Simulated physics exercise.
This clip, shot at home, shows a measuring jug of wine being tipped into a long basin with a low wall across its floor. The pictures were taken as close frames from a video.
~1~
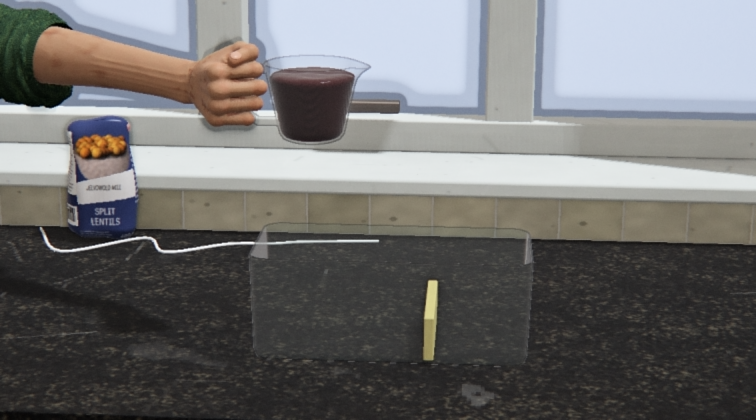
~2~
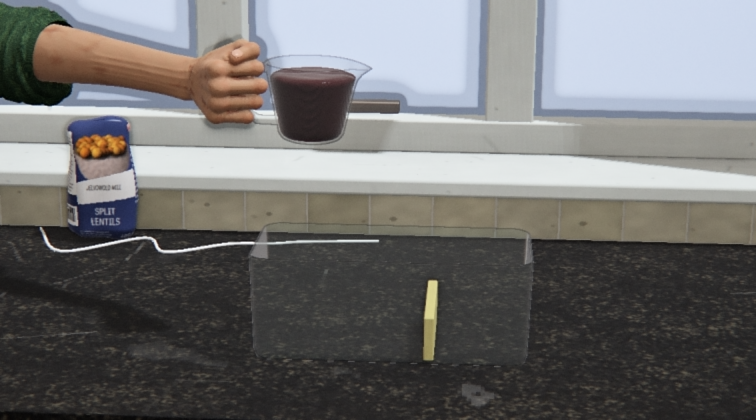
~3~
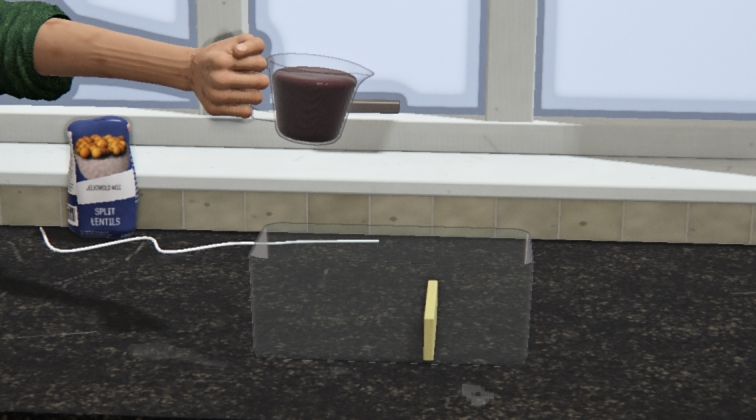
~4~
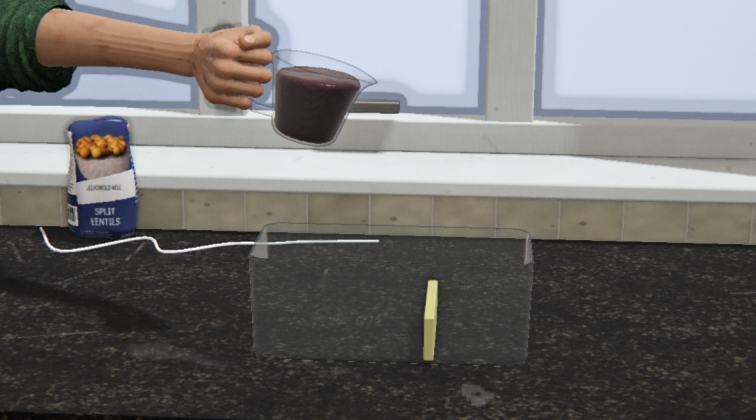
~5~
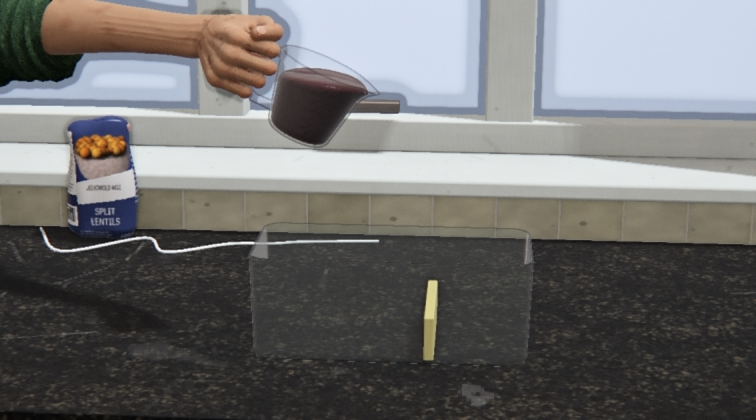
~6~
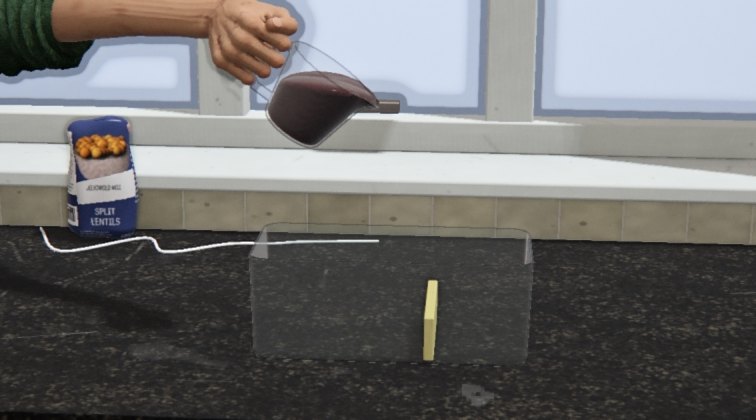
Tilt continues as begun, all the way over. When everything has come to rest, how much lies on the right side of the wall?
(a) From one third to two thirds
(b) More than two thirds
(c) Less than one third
(c) Less than one third.
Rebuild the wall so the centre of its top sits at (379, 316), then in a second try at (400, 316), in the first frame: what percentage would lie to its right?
85 per cent first, then 75 per cent.
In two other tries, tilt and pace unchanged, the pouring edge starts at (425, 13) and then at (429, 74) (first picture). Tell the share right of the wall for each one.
Roughly 75 % the first time and roughly 80 % the second.
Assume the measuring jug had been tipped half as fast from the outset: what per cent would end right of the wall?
Near 30 in a hundred.
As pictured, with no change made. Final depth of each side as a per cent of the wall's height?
I'd put the left at about 20 and the right at about 10.
A moment on, the tilt is 99° and 32 per cent is still to pour, 17 is left of the wall and 5 right of it.
Next, the tilt is 102° and 4 per cent is still to pour, 72 is left of the wall and 12 right of it.
Then the tilt is 102° and 0 per cent is still to pour, 82 is left of the wall and 13 right of it.
Later the tilt is 102° and 0 per cent is still to pour, 83 is left of the wall and 14 right of it.
In the end 83 per cent lies left of the wall, 14 right of it and 3 outside.
